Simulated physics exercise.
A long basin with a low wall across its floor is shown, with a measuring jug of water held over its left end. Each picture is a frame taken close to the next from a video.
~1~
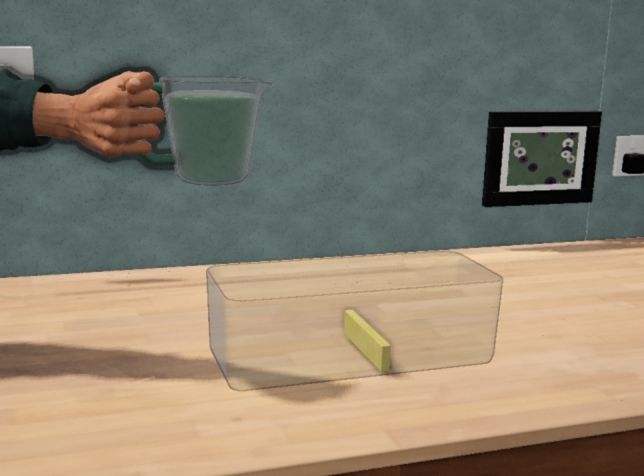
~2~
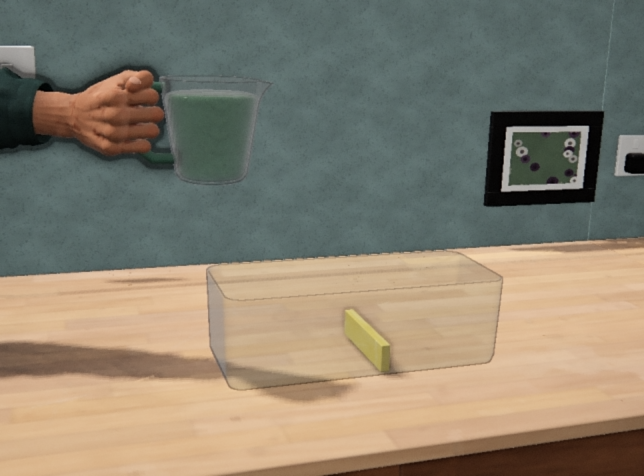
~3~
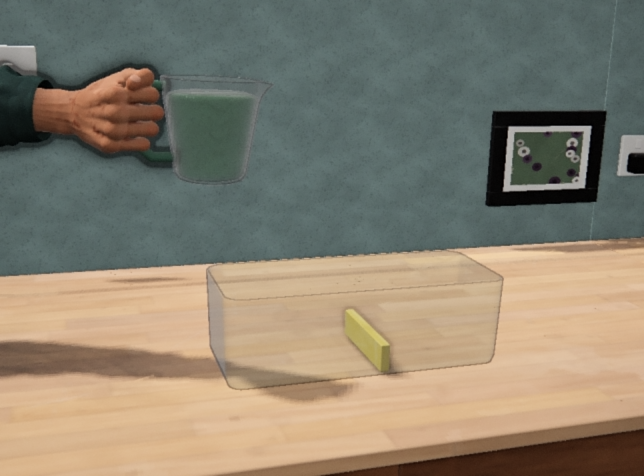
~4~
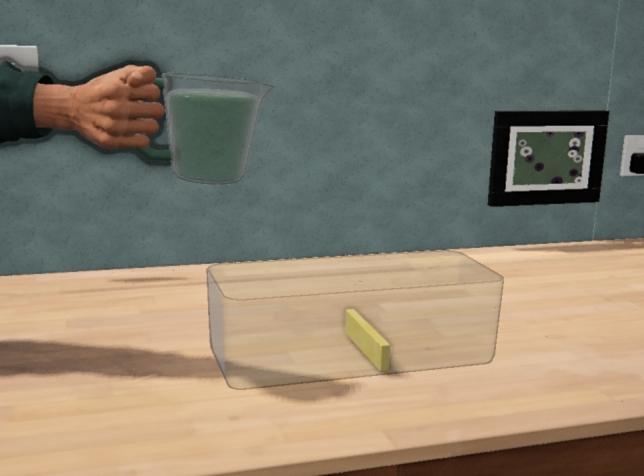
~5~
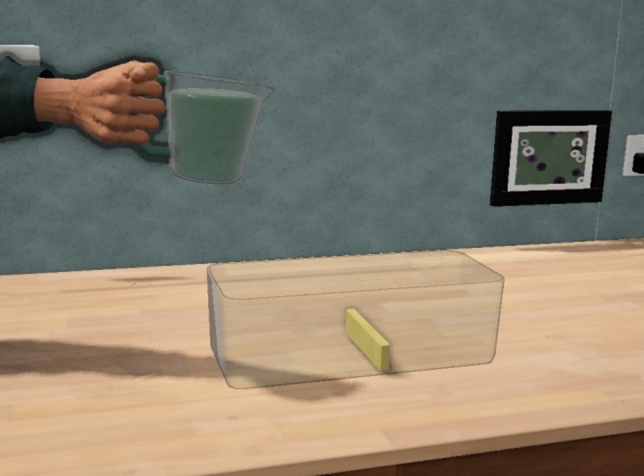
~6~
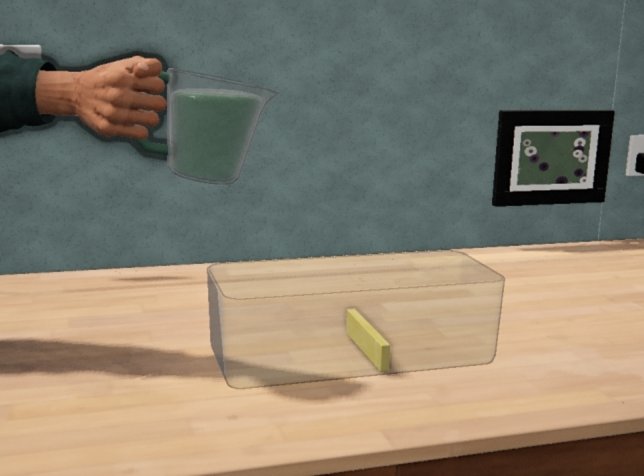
A hand holding a jug of water above a clear basin tilts it slightly right.
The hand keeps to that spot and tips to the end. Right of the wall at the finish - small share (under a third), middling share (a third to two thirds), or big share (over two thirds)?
Small.
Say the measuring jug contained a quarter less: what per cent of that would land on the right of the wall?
It comes to around 10 percent.
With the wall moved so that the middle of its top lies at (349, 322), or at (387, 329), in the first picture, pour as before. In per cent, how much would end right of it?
Try one about 10 %, try two about 15 %.
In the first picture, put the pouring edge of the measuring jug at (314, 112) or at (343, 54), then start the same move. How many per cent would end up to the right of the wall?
Close to 45 % for the first start and close to 90 % for the second.
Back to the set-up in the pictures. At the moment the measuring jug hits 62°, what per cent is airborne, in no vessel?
Share: Approx. 20 %.
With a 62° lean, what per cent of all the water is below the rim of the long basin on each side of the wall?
Left: 0 %. Right: 0 %.
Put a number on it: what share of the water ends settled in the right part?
Roughly 10 percent of it.
A moment on, the measuring jug is tipped part way and 77 per cent is still to pour, 2 is left of the wall and 0 right of it.
Next, the measuring jug is tipped on its side and 28 per cent is still to pour, 45 is left of the wall and 1 right of it.
Then the measuring jug is tipped on its side and 4 per cent is still to pour, 81 is left of the wall and 6 right of it.
Later the measuring jug is tipped on its side and 0 per cent is still to pour, 87 is left of the wall and 9 right of it.
At rest 88 per cent lies left of the wall, 9 right of it and 4 outside.
